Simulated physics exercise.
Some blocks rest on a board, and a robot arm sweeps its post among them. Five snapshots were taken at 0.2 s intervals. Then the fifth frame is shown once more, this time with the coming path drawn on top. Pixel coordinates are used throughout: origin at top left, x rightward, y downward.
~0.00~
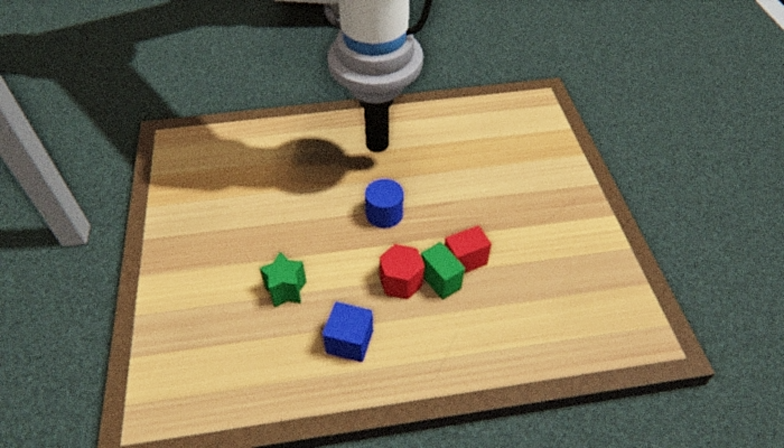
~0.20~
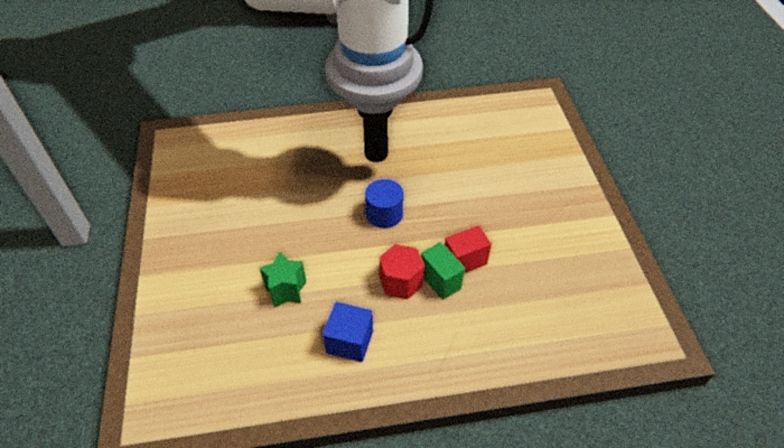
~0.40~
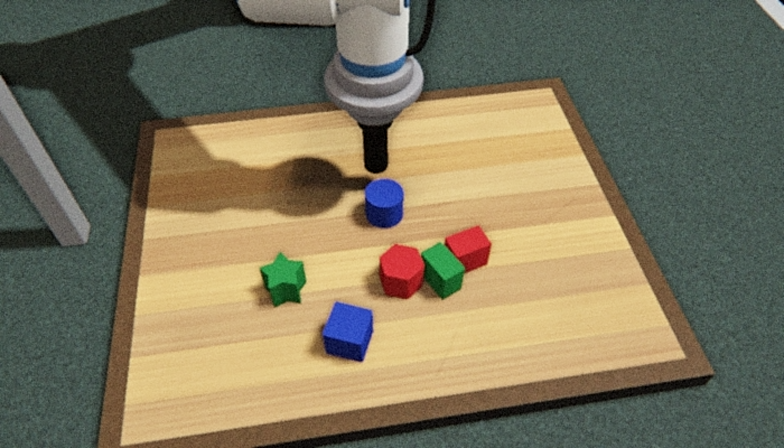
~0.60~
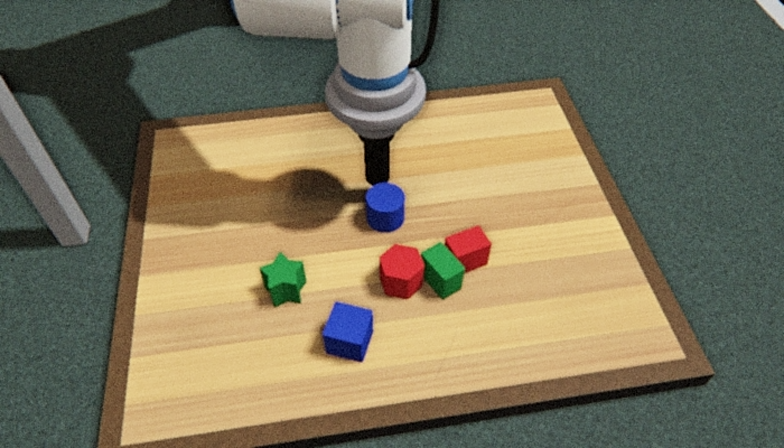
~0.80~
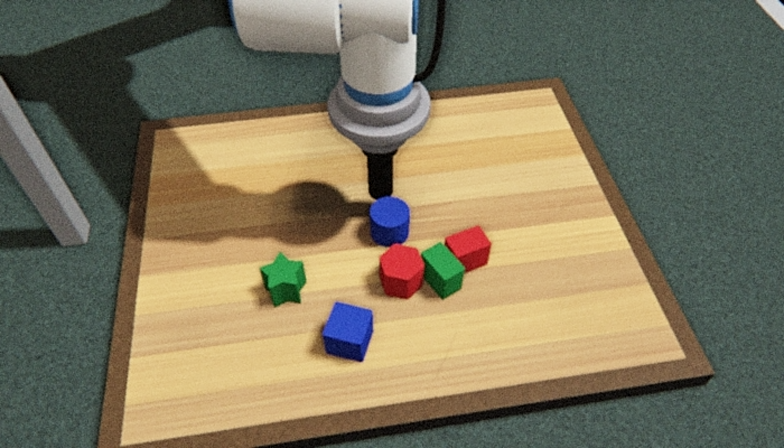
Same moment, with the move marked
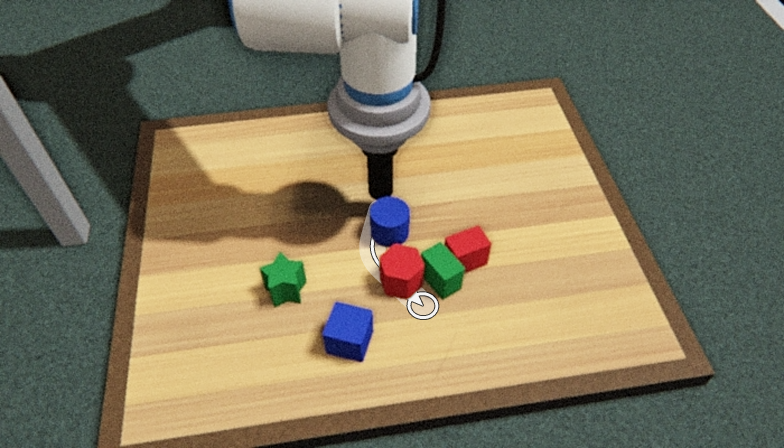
A robot arm moved its black post down the wooden board until it met the blue round block, then pushed it a short way toward the red six-sided block, while the other blocks stayed still.
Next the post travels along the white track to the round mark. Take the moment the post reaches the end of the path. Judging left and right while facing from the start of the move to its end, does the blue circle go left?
My answer is yes.
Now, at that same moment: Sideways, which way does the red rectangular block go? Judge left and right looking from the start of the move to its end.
So, looking from the first point of the path to the last, the red rectangular block moves leftwards.
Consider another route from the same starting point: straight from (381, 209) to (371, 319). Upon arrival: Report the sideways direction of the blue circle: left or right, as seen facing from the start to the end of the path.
Sideways shift: Left.
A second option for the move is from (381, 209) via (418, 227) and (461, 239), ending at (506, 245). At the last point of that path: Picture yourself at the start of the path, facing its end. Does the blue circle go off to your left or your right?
With start-to-end as forward, it shifts right.
Path on the board, from (381, 209) over (373, 243) and (390, 275) to (423, 305).
The first path, step by step. One third of the way, post at (372, 227); blue circle at (398, 239); red six-sided block at (409, 272), turned 20° clockwise.
Two thirds of the way, post at (391, 261); blue circle at (426, 261); red six-sided block at (433, 299), turned 65° clockwise; green rectangular block at (469, 270); red rectangular block at (483, 240), turned 30° anticlockwise.
At the end, post at (424, 290); blue circle at (455, 271); red six-sided block at (447, 313), turned 95° clockwise; green rectangular block at (491, 272), turned 45° clockwise; red rectangular block at (490, 238), turned 50° anticlockwise.
